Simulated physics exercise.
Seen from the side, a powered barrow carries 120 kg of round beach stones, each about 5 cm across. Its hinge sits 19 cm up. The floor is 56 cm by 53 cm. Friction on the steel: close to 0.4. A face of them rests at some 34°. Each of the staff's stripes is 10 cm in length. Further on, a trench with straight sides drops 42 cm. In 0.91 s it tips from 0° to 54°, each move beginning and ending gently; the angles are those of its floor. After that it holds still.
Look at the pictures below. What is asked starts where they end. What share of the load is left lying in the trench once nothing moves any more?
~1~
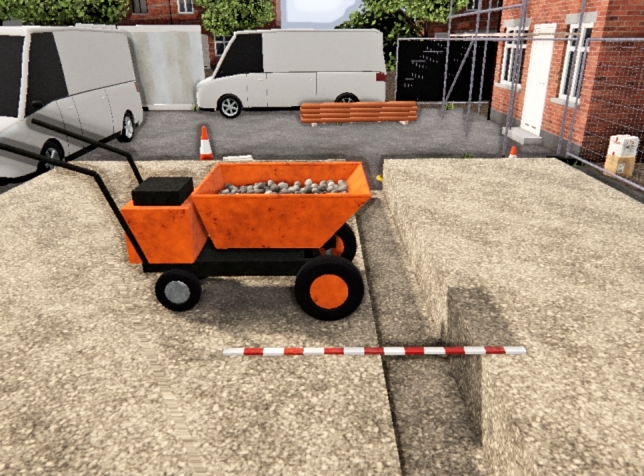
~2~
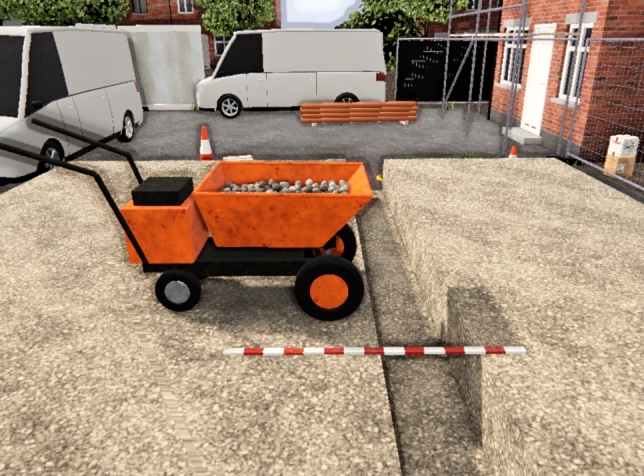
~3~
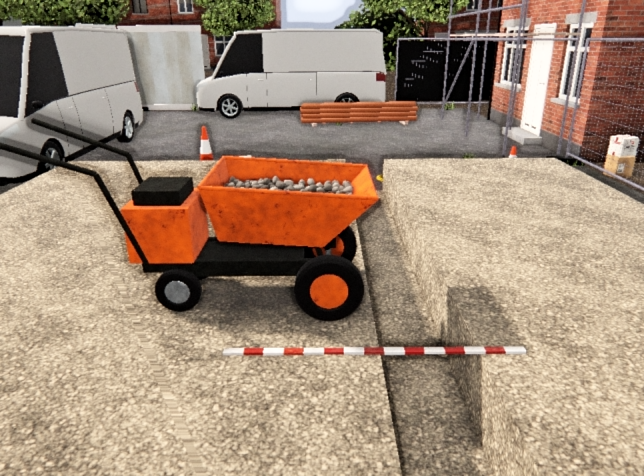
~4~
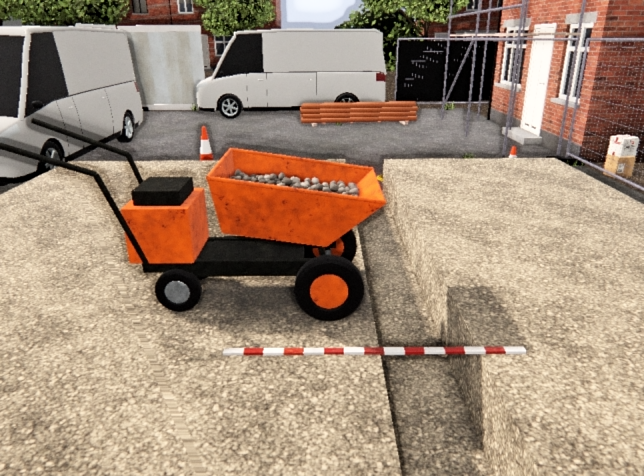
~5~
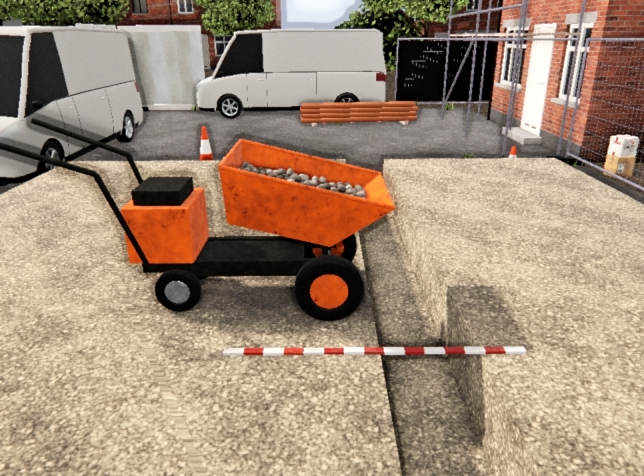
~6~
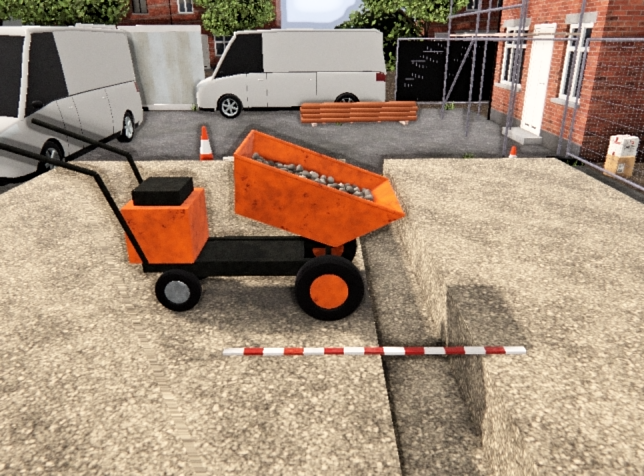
About 39 per cent.
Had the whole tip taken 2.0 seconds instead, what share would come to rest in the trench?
About 45%.
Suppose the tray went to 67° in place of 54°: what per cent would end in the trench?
It would come to about 45 percent.
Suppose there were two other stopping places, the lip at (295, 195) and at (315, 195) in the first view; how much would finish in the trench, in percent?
First place roughly 70%, second roughly 70%.
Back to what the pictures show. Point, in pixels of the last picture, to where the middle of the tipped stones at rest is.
Resting centre: About (442, 338).
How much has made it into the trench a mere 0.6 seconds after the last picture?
Roughly 5 percent of the load.
Then, 0.3 s after the last picture the floor is at 45°, 100 % in the tray; the foremost stones are at (401, 230).
Then, 0.6 s after the last picture the floor is at 54°, 96 % in the tray, 4 % in the trench; the foremost stones are at (449, 251).
Then, 1.0 s after the last picture the floor is at 54°, 64 % in the tray, 14 % in the trench, 23 % past the trench; the foremost stones are at (517, 298).
Then, 2.9 s after the last picture the floor is at 54°, 31 % in the tray, 39 % in the trench, 30 % past the trench; the foremost stones are at (577, 289).
